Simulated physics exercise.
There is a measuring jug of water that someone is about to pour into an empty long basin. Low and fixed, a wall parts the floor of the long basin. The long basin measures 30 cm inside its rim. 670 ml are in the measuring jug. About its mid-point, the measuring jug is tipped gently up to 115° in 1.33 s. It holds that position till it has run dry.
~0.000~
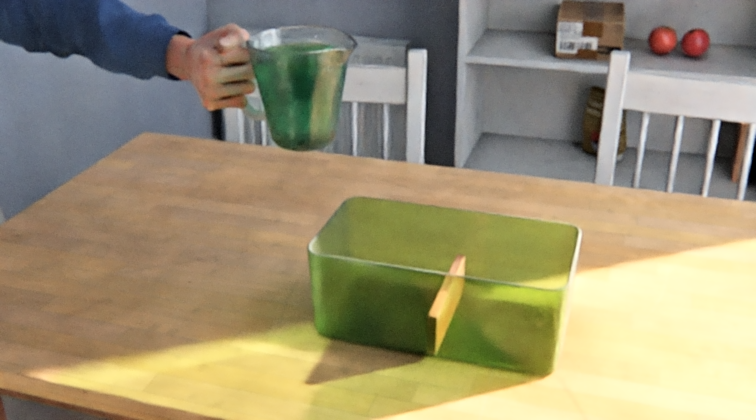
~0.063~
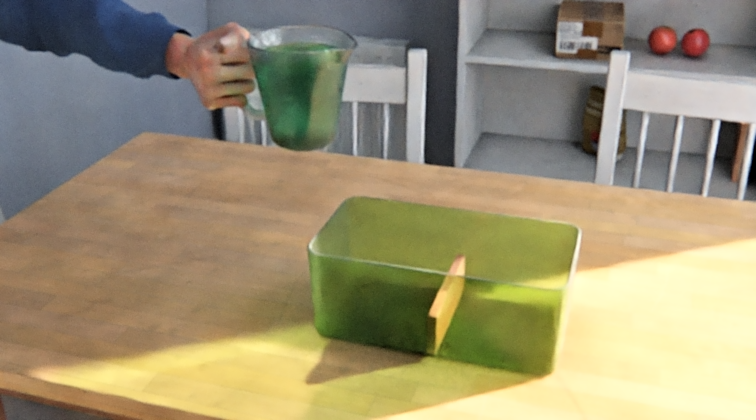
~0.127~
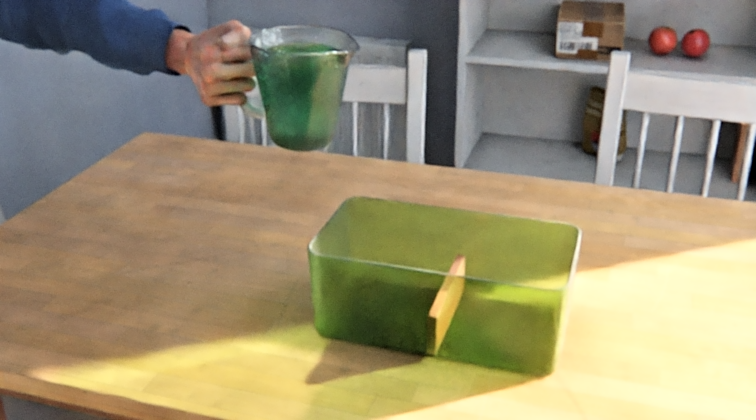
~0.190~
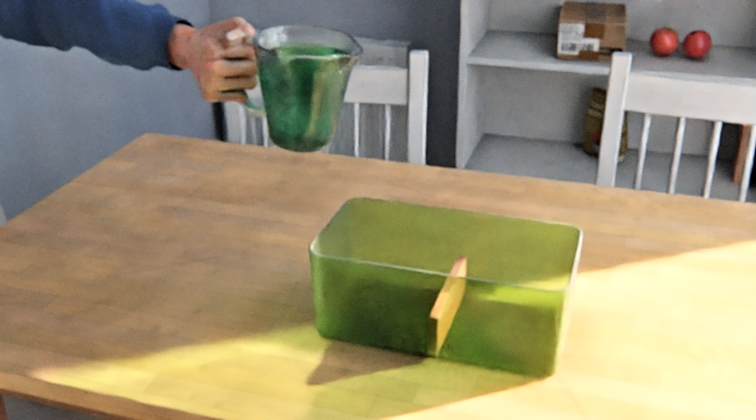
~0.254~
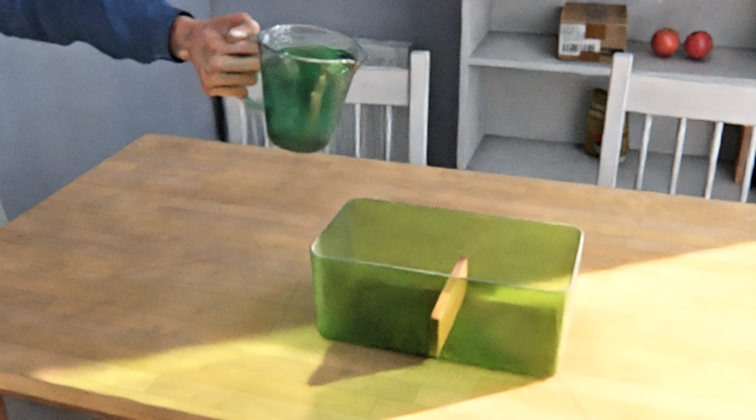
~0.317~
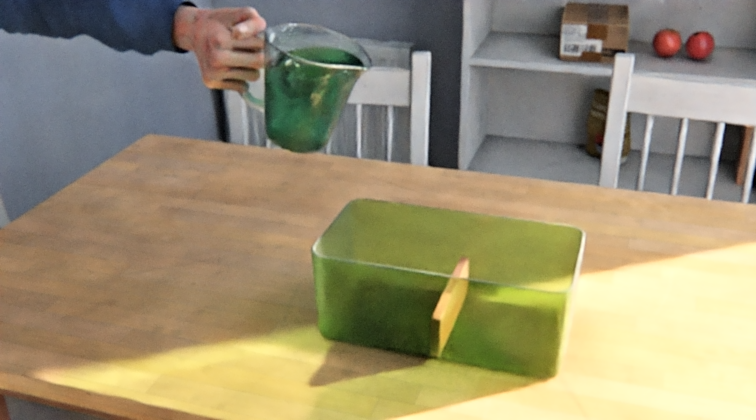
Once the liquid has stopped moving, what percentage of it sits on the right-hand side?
About 9 per cent.
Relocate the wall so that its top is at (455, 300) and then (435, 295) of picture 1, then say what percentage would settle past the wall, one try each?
In turn about 15 and 35 per cent.
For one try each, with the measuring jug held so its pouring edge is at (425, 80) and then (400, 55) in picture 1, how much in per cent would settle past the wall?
I'd expect close to 90 per cent and then close to 75 per cent.
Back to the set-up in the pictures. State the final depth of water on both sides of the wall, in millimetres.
Left about 26 mm, right about 2 mm.
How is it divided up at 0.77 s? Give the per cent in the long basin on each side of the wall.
10 on the left, 1 on the right, roughly.
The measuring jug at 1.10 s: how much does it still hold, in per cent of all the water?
Remaining share: Approx. 10 %.
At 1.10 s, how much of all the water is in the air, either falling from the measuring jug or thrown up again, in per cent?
Estimate: Around 16 per cent.
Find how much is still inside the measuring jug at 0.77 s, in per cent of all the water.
Near 66 in a hundred.
After 0.77 s the tilt is 72° and 66 per cent is still to pour, 10 is left of the wall and 1 right of it.
After 1.10 s the tilt is 107° and 9 per cent is still to pour, 68 is left of the wall and 7 right of it.
After 1.45 s the tilt is 115° and 0 per cent is still to pour, 87 is left of the wall and 9 right of it.
After 1.83 s the tilt is 115° and 0 per cent is still to pour, 87 is left of the wall and 9 right of it.
In the end 87 per cent lies left of the wall, 9 right of it and 4 outside.
